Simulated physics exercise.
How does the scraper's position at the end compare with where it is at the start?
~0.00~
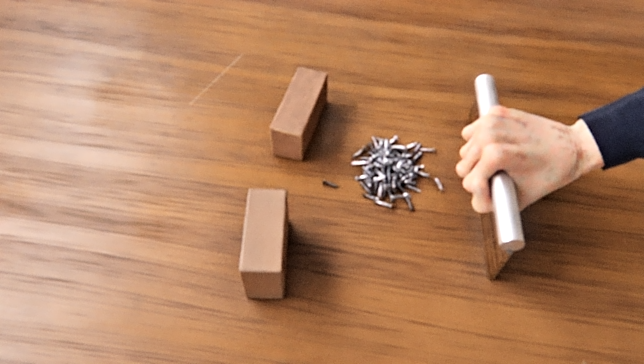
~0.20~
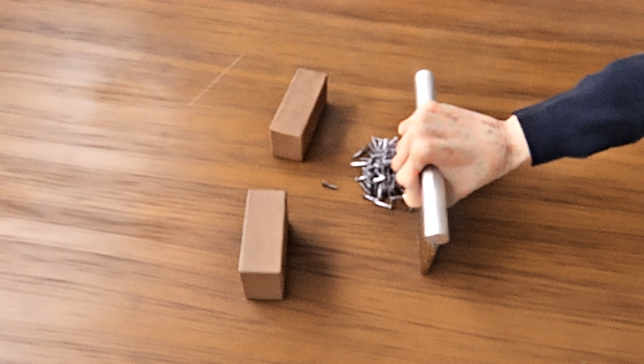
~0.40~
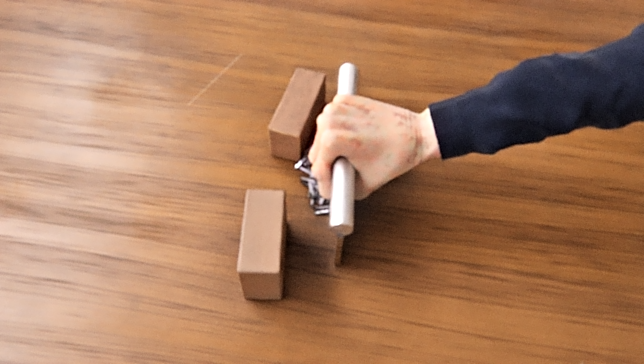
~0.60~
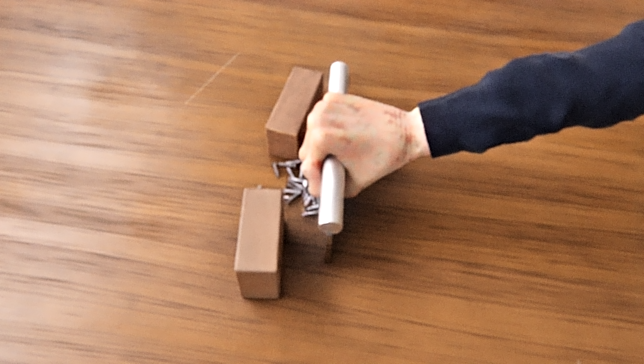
At the start the scraper is on the right, well clear of the pile of screws. By the end it is much further left, close to the two brown blocks.
